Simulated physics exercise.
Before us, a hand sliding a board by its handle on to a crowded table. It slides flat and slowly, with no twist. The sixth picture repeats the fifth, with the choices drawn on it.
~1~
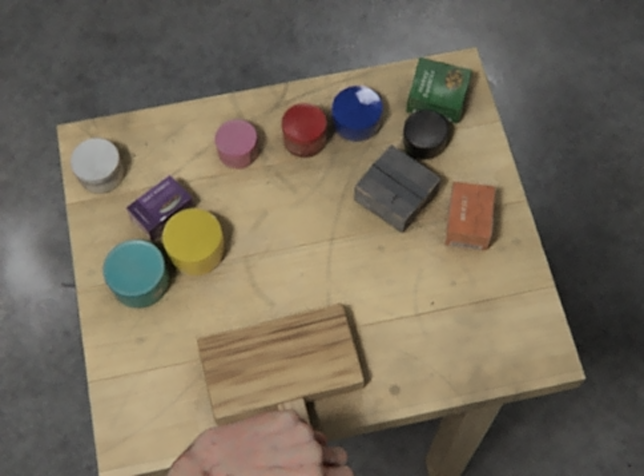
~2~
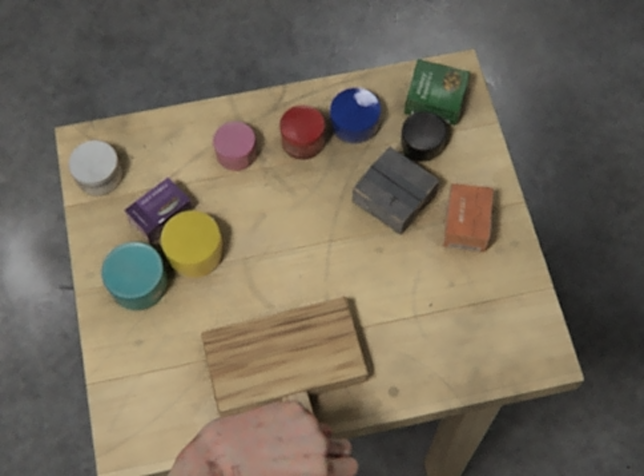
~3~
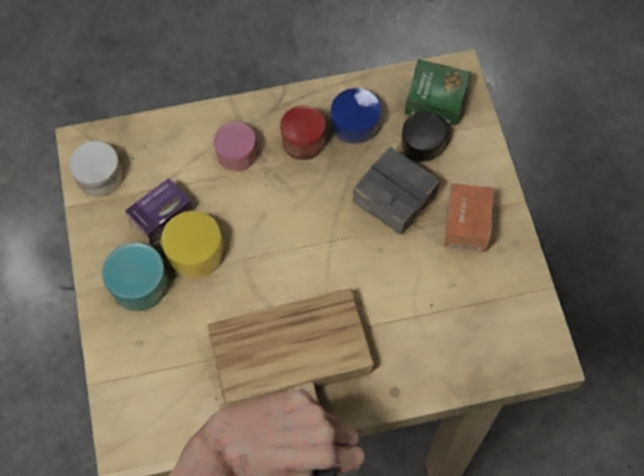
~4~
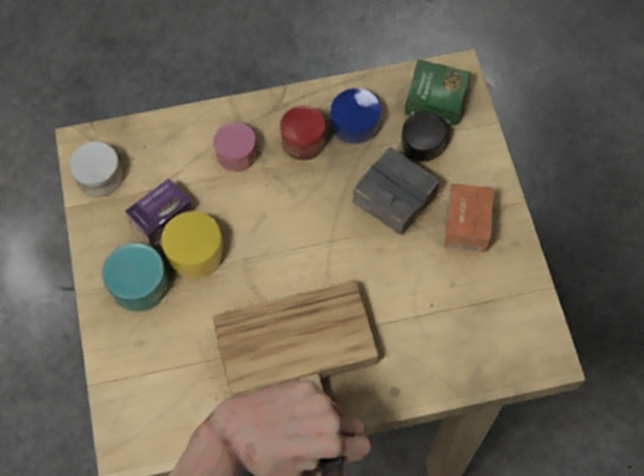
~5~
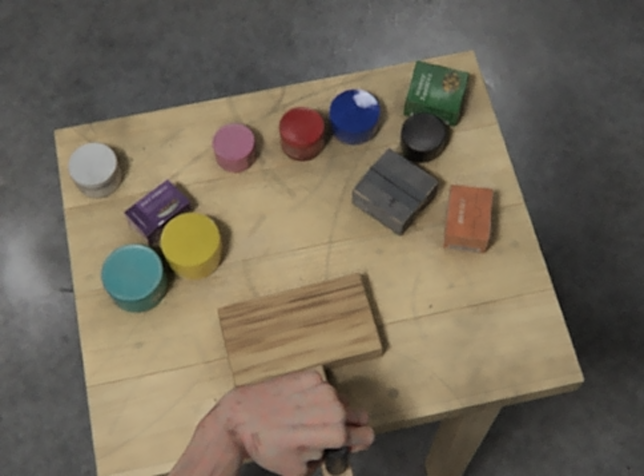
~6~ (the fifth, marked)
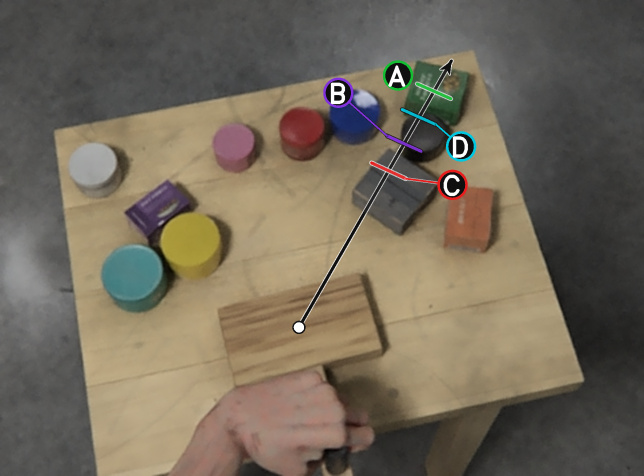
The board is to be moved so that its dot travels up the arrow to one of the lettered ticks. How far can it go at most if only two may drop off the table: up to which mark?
The farthest such stop is D.
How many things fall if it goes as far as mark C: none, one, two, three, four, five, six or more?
The count is none.
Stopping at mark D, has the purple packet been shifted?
By then, no.
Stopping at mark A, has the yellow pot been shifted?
By then, no.
On the marked copy, A at (434, 92); B at (404, 143); C at (388, 171); D at (419, 117); the arrow from (299, 327) to (451, 61); the white dot at (299, 327).
Taking D. A third of the way, board (345, 252); black jar (424, 131); grey box (400, 171).
Two thirds of the way, board (387, 178); green packet (450, 50); black jar (407, 65).
When it is over, board (418, 124); green packet over the edge; black jar over the edge; two fallen.
As for the rest, A drops four; B is within the limit but short; C is within the limit but short.
